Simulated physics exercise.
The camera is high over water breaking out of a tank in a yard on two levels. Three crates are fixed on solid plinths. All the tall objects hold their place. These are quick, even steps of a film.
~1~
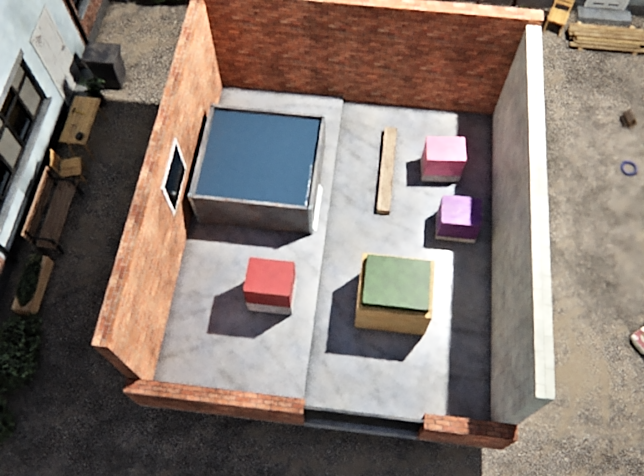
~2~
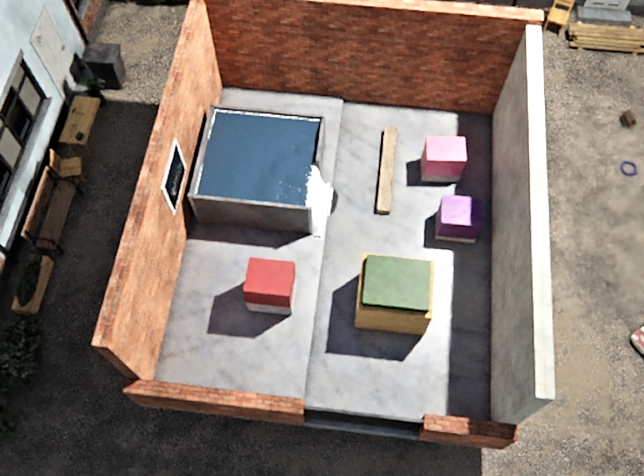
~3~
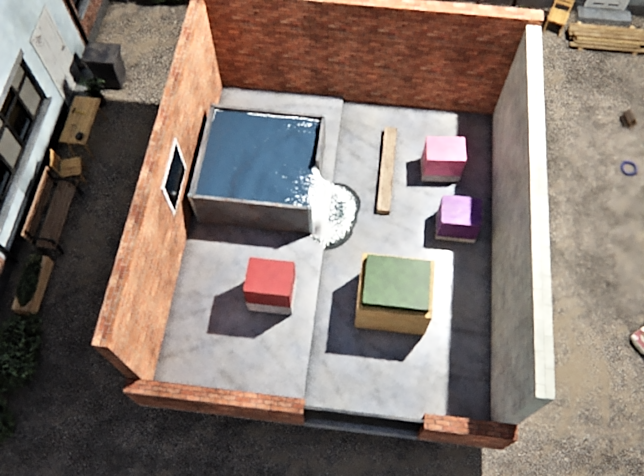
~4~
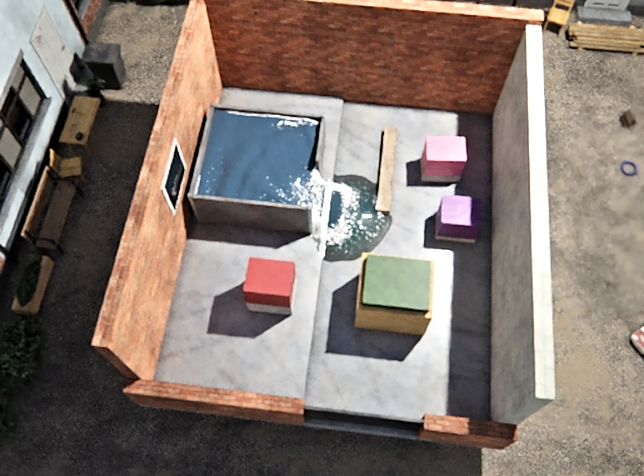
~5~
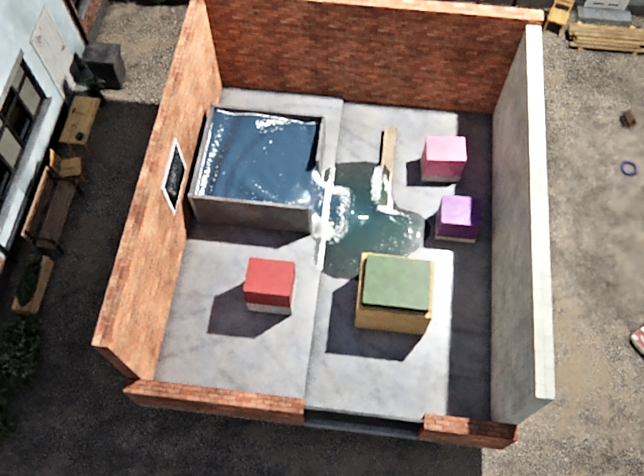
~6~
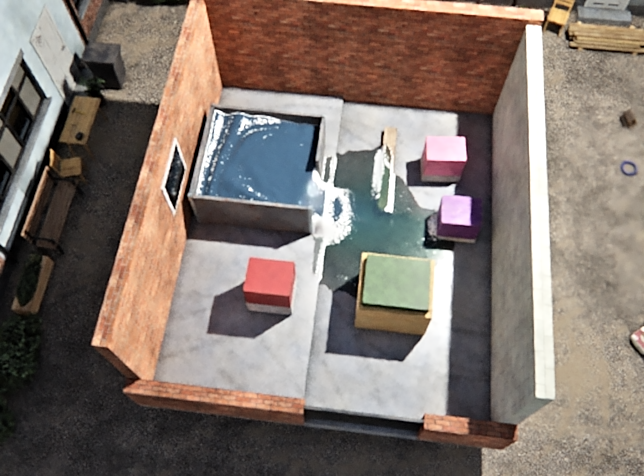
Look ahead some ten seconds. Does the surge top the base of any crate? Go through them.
The pink crate is soaked; the red crate keeps dry; the purple crate is soaked.
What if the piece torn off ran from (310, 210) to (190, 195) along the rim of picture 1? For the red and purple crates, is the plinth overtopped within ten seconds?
My reading: The red one is wetted, the purple one is topped.
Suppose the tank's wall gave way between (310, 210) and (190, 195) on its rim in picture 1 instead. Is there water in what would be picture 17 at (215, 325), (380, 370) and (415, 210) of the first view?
In turn: Under water, awash, awash.
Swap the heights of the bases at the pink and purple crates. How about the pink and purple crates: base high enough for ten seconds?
My reading: The pink crate is wetted; the purple crate is topped.
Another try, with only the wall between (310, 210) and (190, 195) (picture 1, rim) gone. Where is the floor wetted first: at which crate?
First comes the red one.
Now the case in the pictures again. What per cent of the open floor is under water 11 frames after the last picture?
About 50 per cent.
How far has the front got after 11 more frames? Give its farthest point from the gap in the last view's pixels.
Near (481, 429).
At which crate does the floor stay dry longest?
The red crate.
A moment on, water covers 30 % of the floor; the pink crate water round its plinth, the red crate not reached, the purple crate water round its plinth.
Next, water covers 50 % of the floor; the pink crate water round its plinth, the red crate not reached, the purple crate water round its plinth.
Then, water covers 60 % of the floor; the pink crate water round its plinth, the red crate not reached, the purple crate water round its plinth.
Later, water covers 85 % of the floor; the pink crate water round its plinth, the red crate water round its plinth, the purple crate water round its plinth.
In the end, water covers 100 % of the floor; the pink crate was topped, the red crate stayed above the water, the purple crate was topped.
